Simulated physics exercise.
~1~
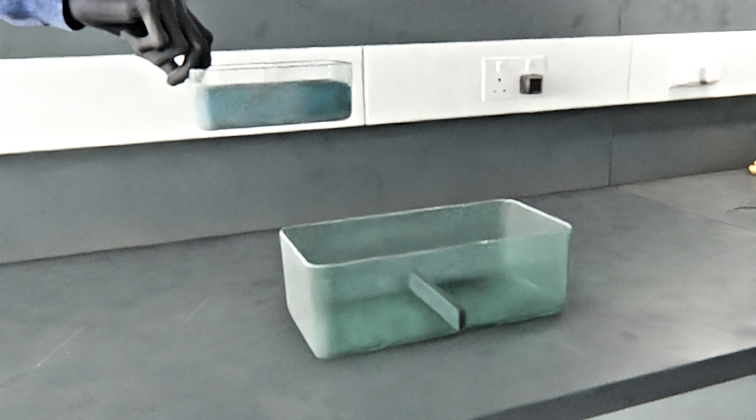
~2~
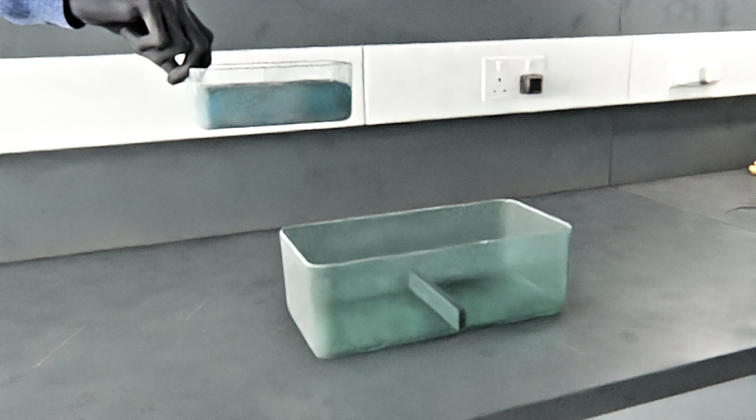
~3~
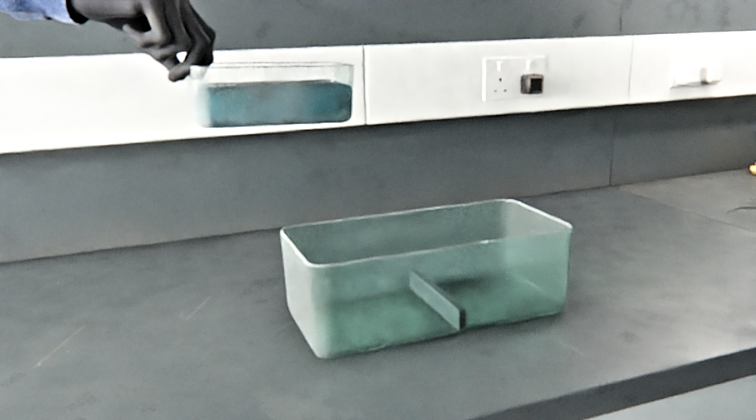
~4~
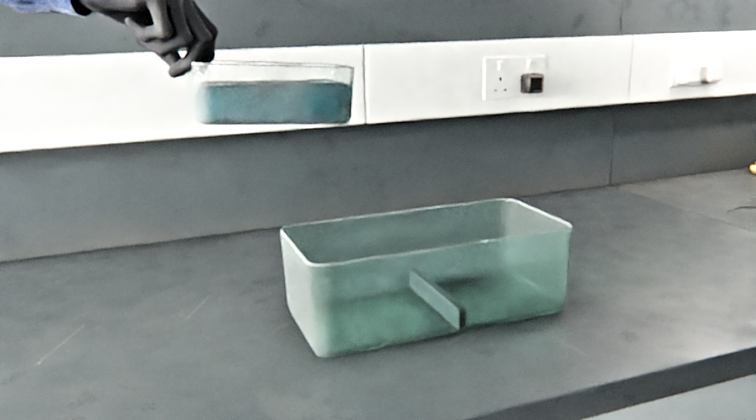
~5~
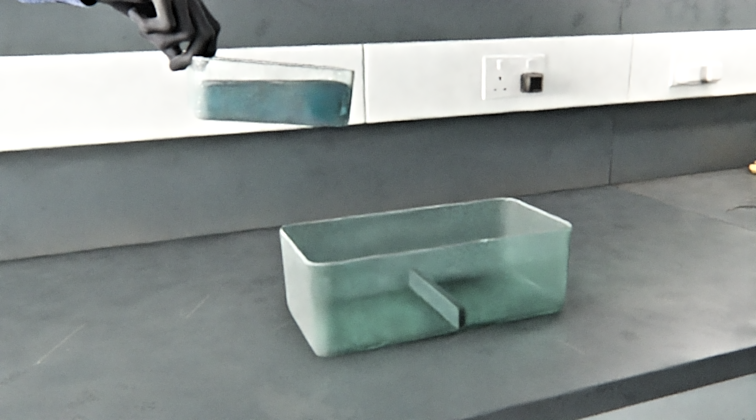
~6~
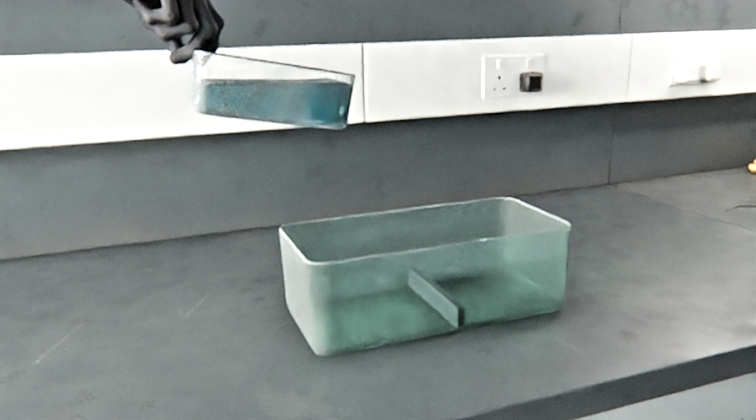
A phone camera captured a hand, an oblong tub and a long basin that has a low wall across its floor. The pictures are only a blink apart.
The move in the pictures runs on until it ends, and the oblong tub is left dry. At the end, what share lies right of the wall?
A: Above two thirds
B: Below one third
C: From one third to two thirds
B, below one third.
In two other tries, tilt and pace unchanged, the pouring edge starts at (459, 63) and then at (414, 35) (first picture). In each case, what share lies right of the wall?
It comes to 90 % the first time and 70 % the second.
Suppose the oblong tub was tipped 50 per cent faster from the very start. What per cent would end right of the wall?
It comes to some 15 in a hundred.
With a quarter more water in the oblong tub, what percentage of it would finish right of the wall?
About 25 parts in a hundred, give or take.
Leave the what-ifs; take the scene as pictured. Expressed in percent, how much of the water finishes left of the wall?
It is close to 90 per cent.
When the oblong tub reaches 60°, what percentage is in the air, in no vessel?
Estimate: 40 per cent, roughly.
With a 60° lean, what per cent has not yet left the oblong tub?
Near 40 in a hundred still remains.
A moment on, the oblong tub is tipped part way and 38 per cent is still to pour, 20 is left of the wall and 0 right of it.
Next, the oblong tub is tipped on its side and 8 per cent is still to pour, 78 is left of the wall and 6 right of it.
Then the oblong tub is tipped right over and 0 per cent is still to pour, 88 is left of the wall and 9 right of it.
Later the oblong tub is tipped right over and 0 per cent is still to pour, 90 is left of the wall and 9 right of it.
Finally, 90 per cent lies left of the wall, 9 right of it and 1 outside.
